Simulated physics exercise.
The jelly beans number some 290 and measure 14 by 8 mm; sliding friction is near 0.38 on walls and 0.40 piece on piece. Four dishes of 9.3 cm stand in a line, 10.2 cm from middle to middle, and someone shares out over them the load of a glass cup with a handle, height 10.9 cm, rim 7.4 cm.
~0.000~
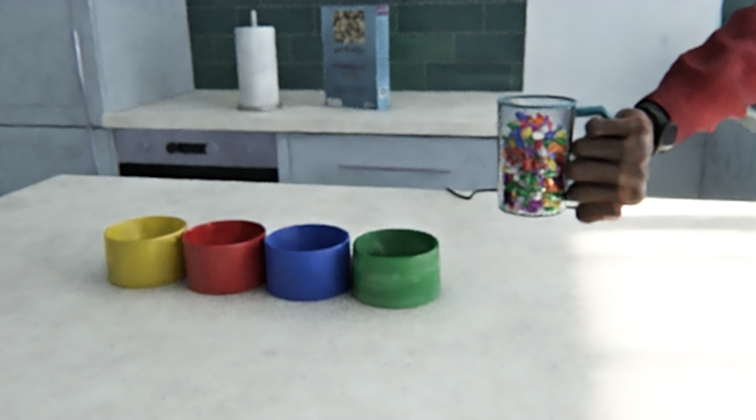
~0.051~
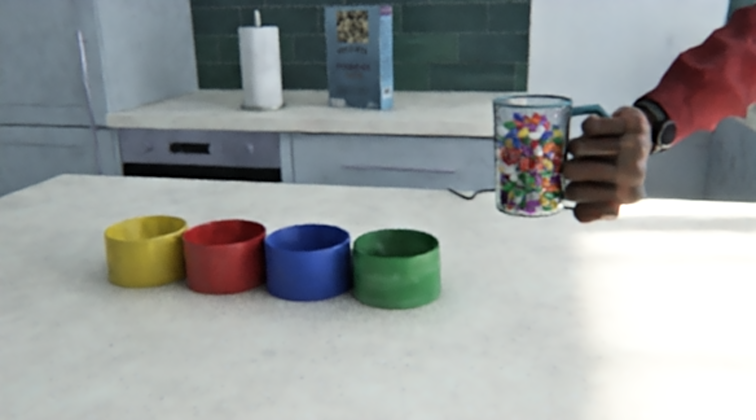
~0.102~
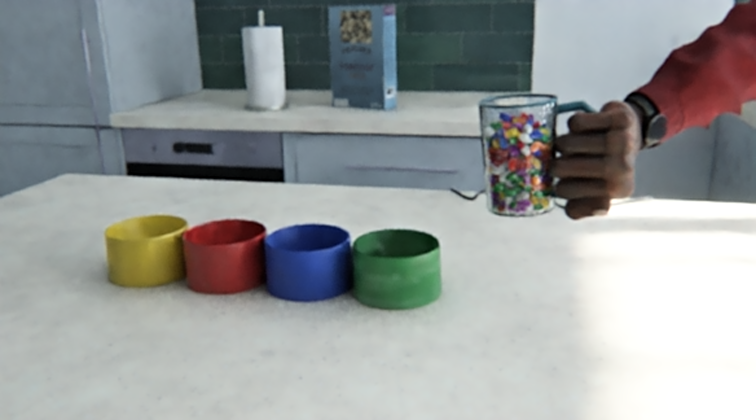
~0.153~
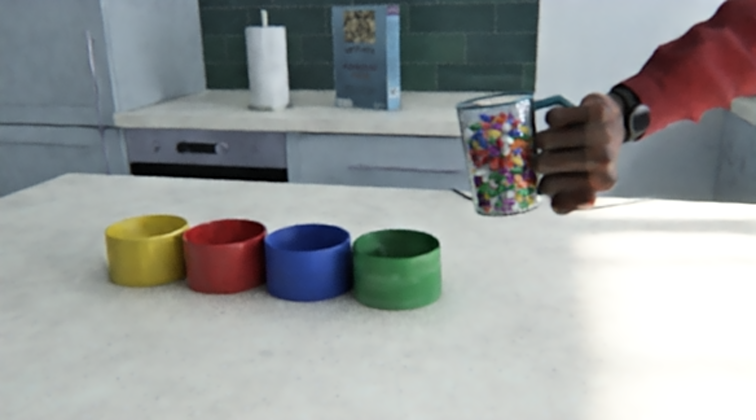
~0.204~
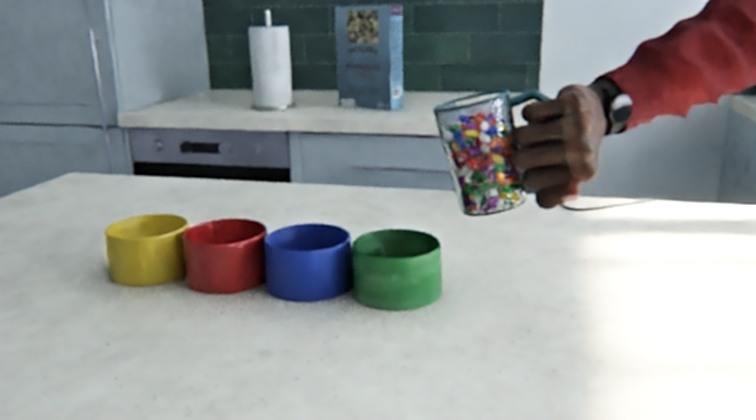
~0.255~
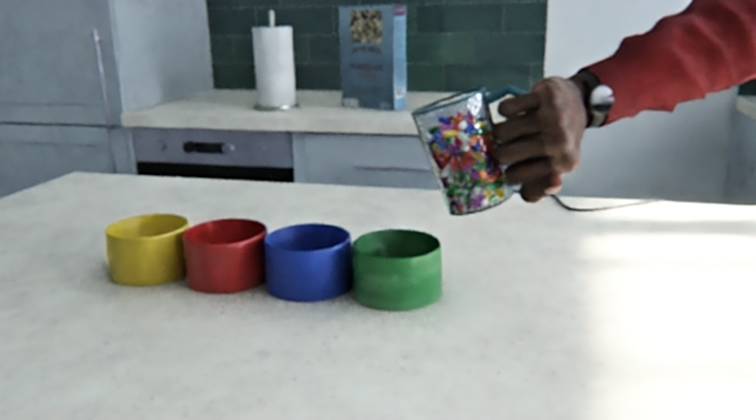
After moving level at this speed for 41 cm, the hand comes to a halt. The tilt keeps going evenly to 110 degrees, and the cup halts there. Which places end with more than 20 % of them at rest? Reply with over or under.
Red dish under, blue dish under, green dish under, yellow dish over, counter over.
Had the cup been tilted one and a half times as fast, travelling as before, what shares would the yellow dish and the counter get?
Yellow 50; counter 40.
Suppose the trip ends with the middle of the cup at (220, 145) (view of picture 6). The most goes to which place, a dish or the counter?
The biggest share ends at yellow.
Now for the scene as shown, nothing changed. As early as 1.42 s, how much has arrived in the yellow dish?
It works out to some 30 per cent.
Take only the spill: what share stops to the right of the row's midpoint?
About 0 %.
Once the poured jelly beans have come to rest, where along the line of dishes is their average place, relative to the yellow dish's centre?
Some 6 centimetres out on the left-hand side of that dish.
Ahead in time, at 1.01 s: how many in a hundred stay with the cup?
About 100 percent of the load.
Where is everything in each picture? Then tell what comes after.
Cup at (534, 155), tilt 0 degrees, lip at (498, 101), moved 0.0 cm; middle of the pieces at (534, 170); green dish at (396, 243); blue dish at (308, 238); red dish at (225, 233); yellow dish at (146, 228), in the first picture.
Cup at (531, 155), tilt 1 degrees, lip at (494, 101), moved 0.4 cm; middle of the pieces at (531, 170), in the second picture.
Cup at (519, 155), tilt 4 degrees, lip at (479, 103), moved 1.6 cm; middle of the pieces at (521, 169), in the third picture.
Cup at (501, 154), tilt 9 degrees, lip at (457, 106), moved 3.4 cm; middle of the pieces at (504, 168), in the fourth picture.
Cup at (483, 154), tilt 14 degrees, lip at (435, 109), moved 5.3 cm; middle of the pieces at (487, 167), in the fifth picture.
Cup at (464, 153), tilt 19 degrees, lip at (413, 113), moved 7.2 cm; middle of the pieces at (470, 166); green dish at (397, 244); blue dish at (308, 237); red dish at (225, 231); yellow dish at (148, 226). Its pace works out near 95 degrees a second; the hand travels 37 cm a second, in the sixth picture.
Then, at 0.71 s, tilt 62 degrees; cup holds 100 %.
Then, at 1.01 s, tilt 91 degrees; cup holds 100 %.
After 1.42 s, tilt 110 degrees; cup holds 30 %, yellow 30 %.
By 2.8 s all is still; red 0 %, blue 0 %, green 0 %, yellow 55 %, counter 45 %.
